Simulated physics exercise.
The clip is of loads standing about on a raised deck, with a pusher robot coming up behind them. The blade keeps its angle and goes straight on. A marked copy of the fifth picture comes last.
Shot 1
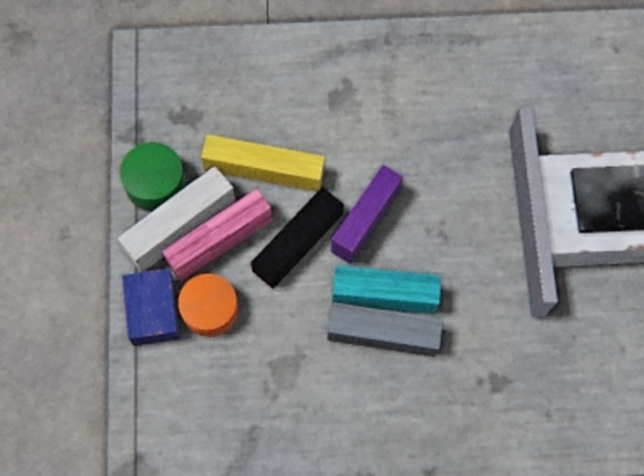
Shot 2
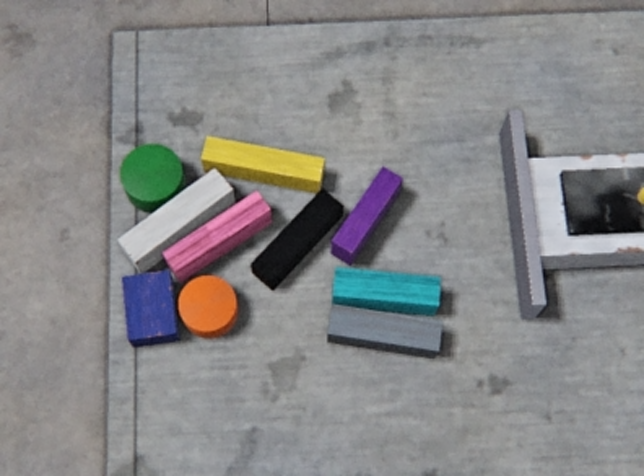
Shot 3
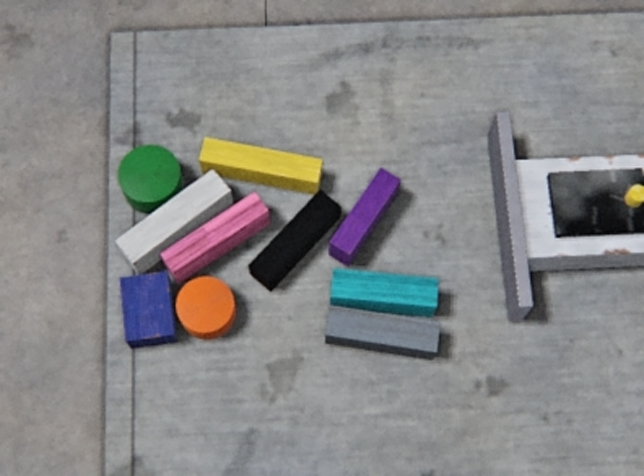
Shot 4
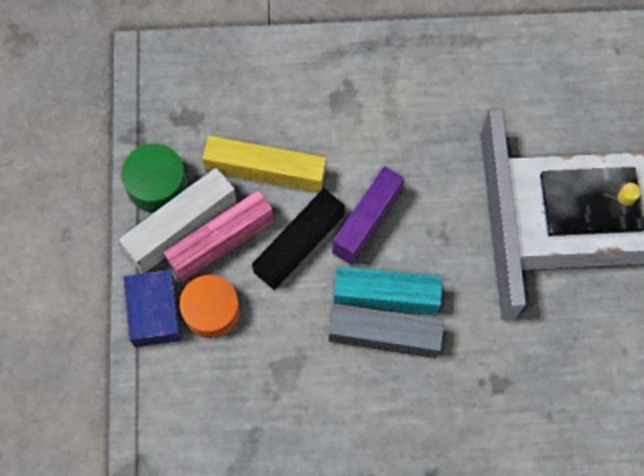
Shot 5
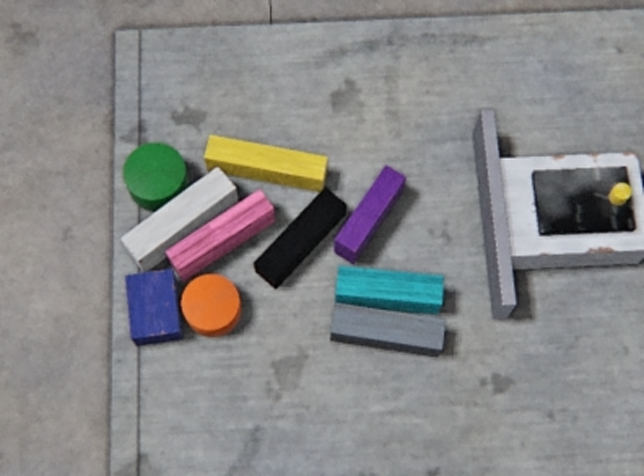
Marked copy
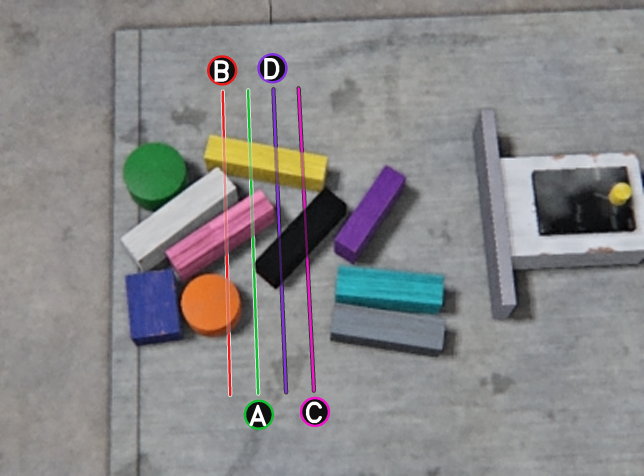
On a raised grey deck, a pusher robot creeps left toward colourful blocks that stay still.
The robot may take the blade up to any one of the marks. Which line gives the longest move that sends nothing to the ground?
C.
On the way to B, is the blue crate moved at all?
Yes.
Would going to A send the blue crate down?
Yes.
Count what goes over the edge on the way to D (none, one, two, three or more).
By then, one.
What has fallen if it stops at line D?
The blue crate.
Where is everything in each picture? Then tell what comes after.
In the first frame, pink stick (218, 235); purple bar (366, 215); white bar (178, 219).
In the second frame, robot (605, 201); grey stick (384, 332).
In the third frame, robot (591, 202); green canister (152, 180).
In the fourth frame, robot (585, 201); yellow bar (265, 165).
In the fifth frame, robot (576, 201); black stick (301, 238); pink stick (221, 236); purple bar (369, 215).
On the copy, A at (253, 235); B at (226, 236); C at (306, 232); D at (279, 233).
On C. First, robot (509, 204); turquoise stick (373, 294); blue crate (154, 308).
Then, robot (440, 207); grey stick (383, 340); black stick (288, 241).
Finally, robot (391, 209); blue crate (123, 309); orange canister (176, 311); nothing has fallen.
By contrast, A drops the blue crate; B drops the orange canister, green canister and blue crate; D drops the blue crate.
